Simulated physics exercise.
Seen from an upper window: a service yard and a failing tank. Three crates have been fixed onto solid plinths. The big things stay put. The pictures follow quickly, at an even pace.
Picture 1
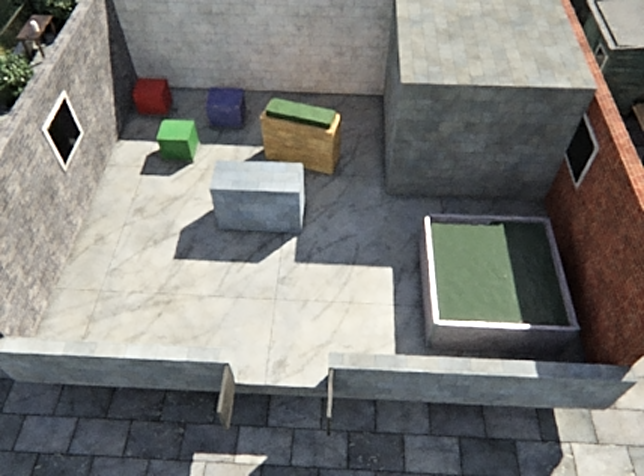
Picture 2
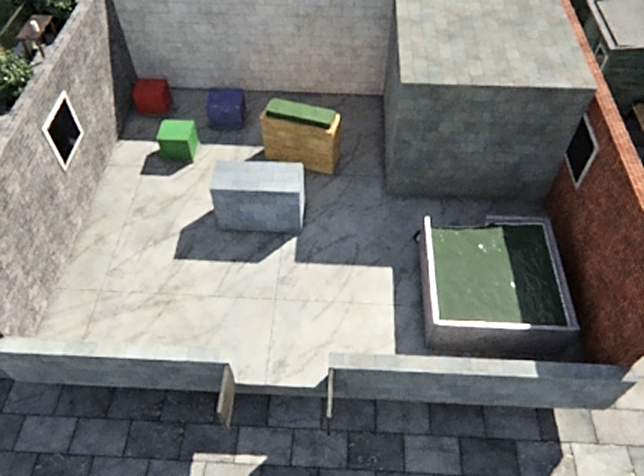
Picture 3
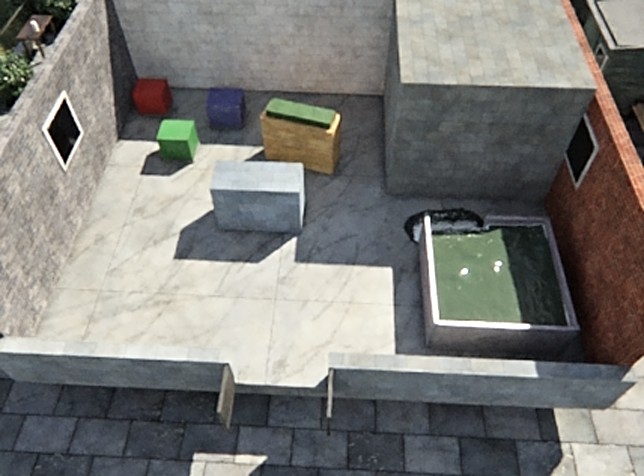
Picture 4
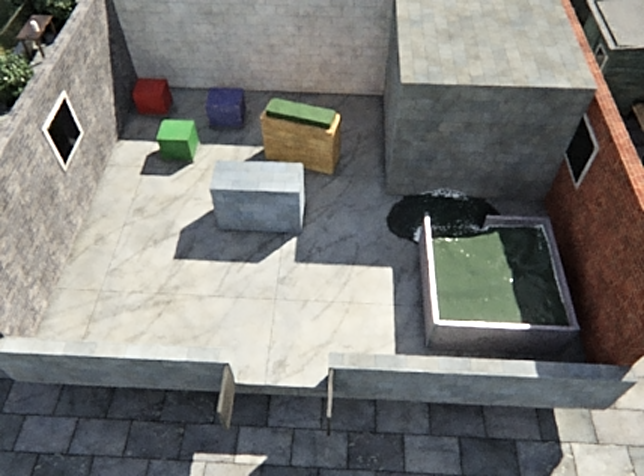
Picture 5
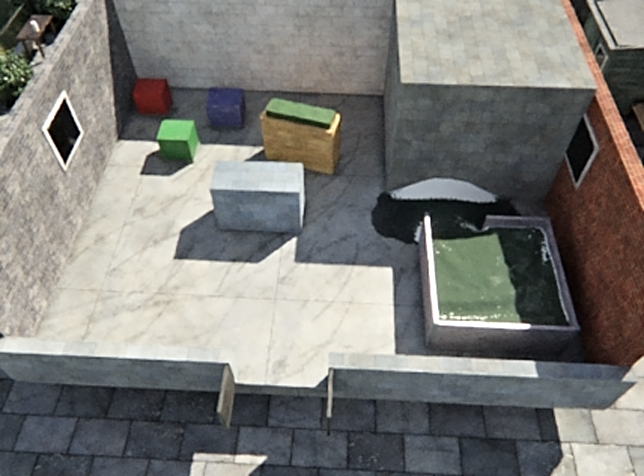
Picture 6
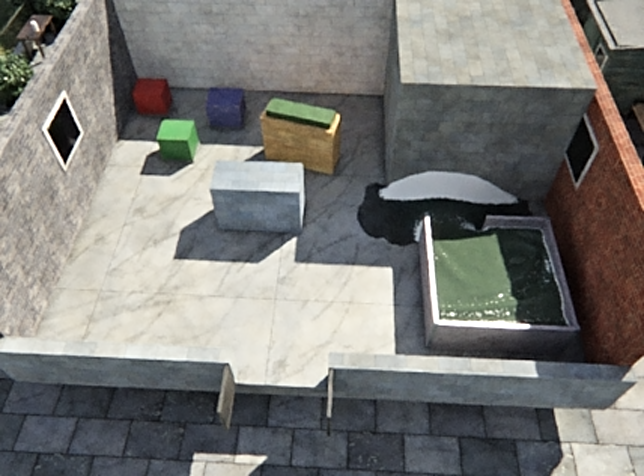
Dark water pouring from the far side of a square tank and spreading across the paved floor of a walled yard.
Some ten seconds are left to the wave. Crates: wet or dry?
Red crate, dry; green crate, wet; blue crate, wet.
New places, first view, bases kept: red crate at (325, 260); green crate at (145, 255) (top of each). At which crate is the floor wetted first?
I would point to the one in red.
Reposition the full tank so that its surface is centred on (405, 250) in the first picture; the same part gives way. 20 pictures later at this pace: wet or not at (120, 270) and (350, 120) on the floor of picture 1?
Not reached, submerged.
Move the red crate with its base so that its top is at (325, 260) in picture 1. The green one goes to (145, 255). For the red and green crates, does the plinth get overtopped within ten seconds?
The red crate is flooded, and the green crate is flooded.
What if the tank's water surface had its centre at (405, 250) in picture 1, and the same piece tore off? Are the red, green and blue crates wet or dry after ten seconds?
Red crate: Flooded; green crate: Flooded; blue crate: Flooded.
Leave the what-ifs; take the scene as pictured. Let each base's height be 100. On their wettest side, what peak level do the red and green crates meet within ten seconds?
70 and 250 per cent, roughly.
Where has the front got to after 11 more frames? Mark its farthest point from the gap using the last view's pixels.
Point: (216, 156) in the last picture's pixels.
A moment on, water covers 15 % of the floor; the red crate not reached, the green crate not reached, the blue crate not reached.
Next, water covers 25 % of the floor; the red crate not reached, the green crate not reached, the blue crate not reached.
Then, water covers 50 % of the floor; the red crate water round its plinth, the green crate water round its plinth, the blue crate water round its plinth.
Later, water covers 80 % of the floor; the red crate water round its plinth, the green crate water round its plinth, the blue crate water round its plinth.
In the end, water covers 100 % of the floor; the red crate stayed above the water, the green crate was topped, the blue crate was topped.
